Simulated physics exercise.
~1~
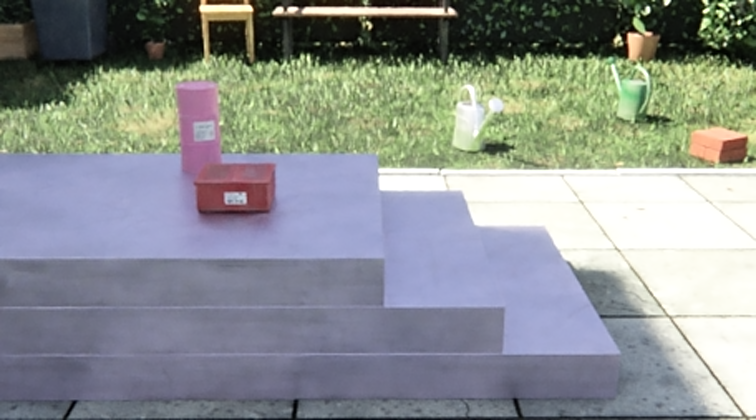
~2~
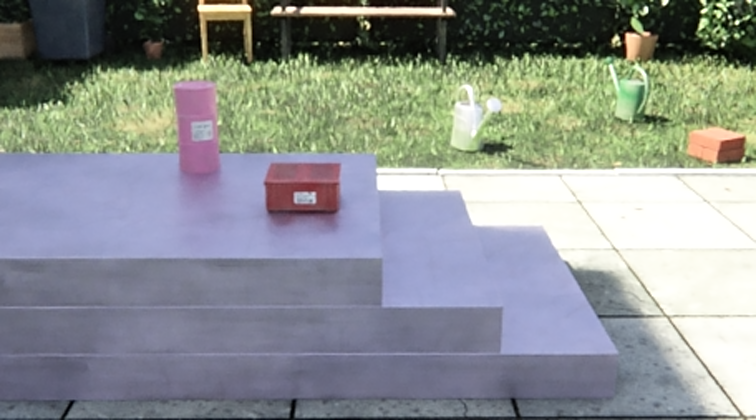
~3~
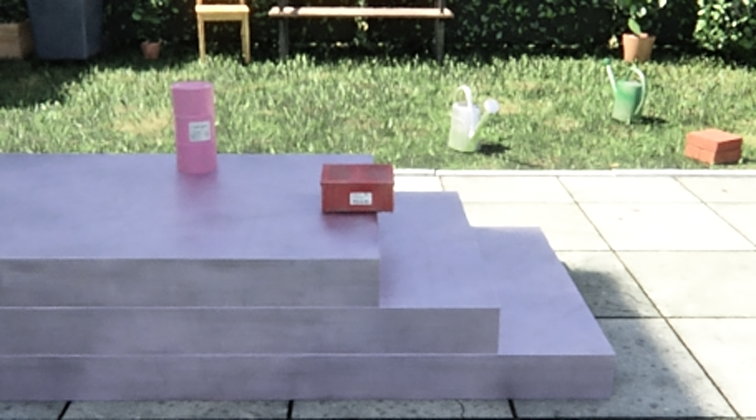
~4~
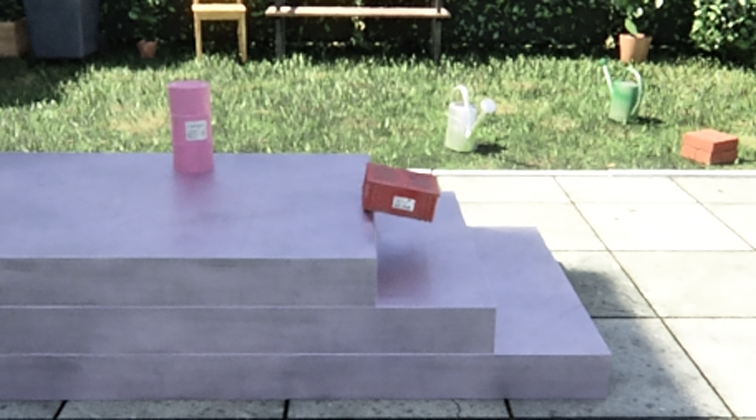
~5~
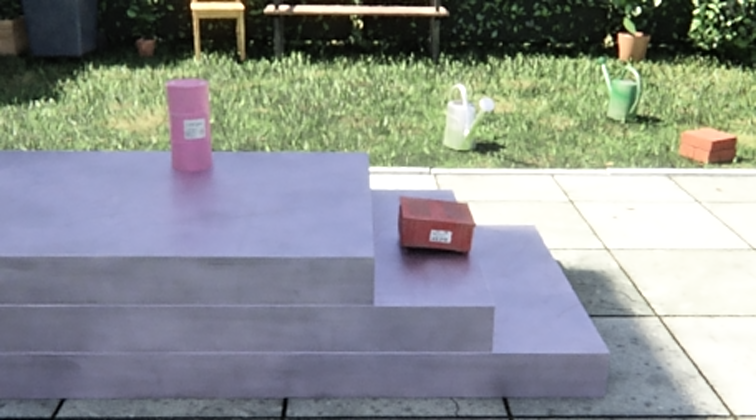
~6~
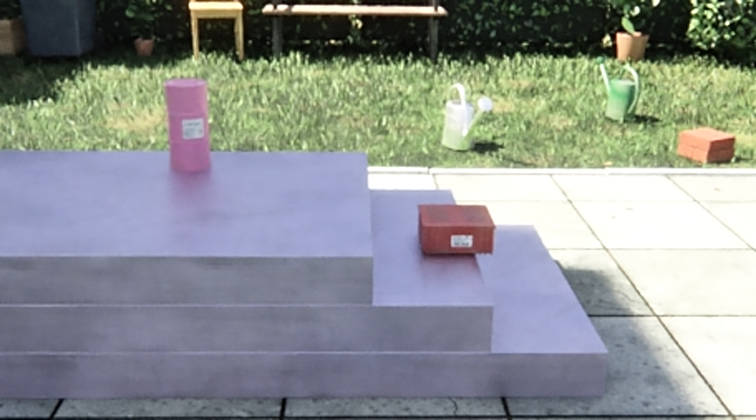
A pale lilac landing with two steps going down to the right fills the left and middle of a sunlit paved yard, seen from the front and slightly above. A pink canister stands on the landing, and a red box with a white label sits just in front of it, while watering cans, a red brick-like block and a bench lie on or beyond the grass behind. The red box slides right across the landing to its edge. It tips over the edge and drops onto the step below. There it levels out and slides a little farther right, ending at that step's outer edge, while the canister stays standing in place.
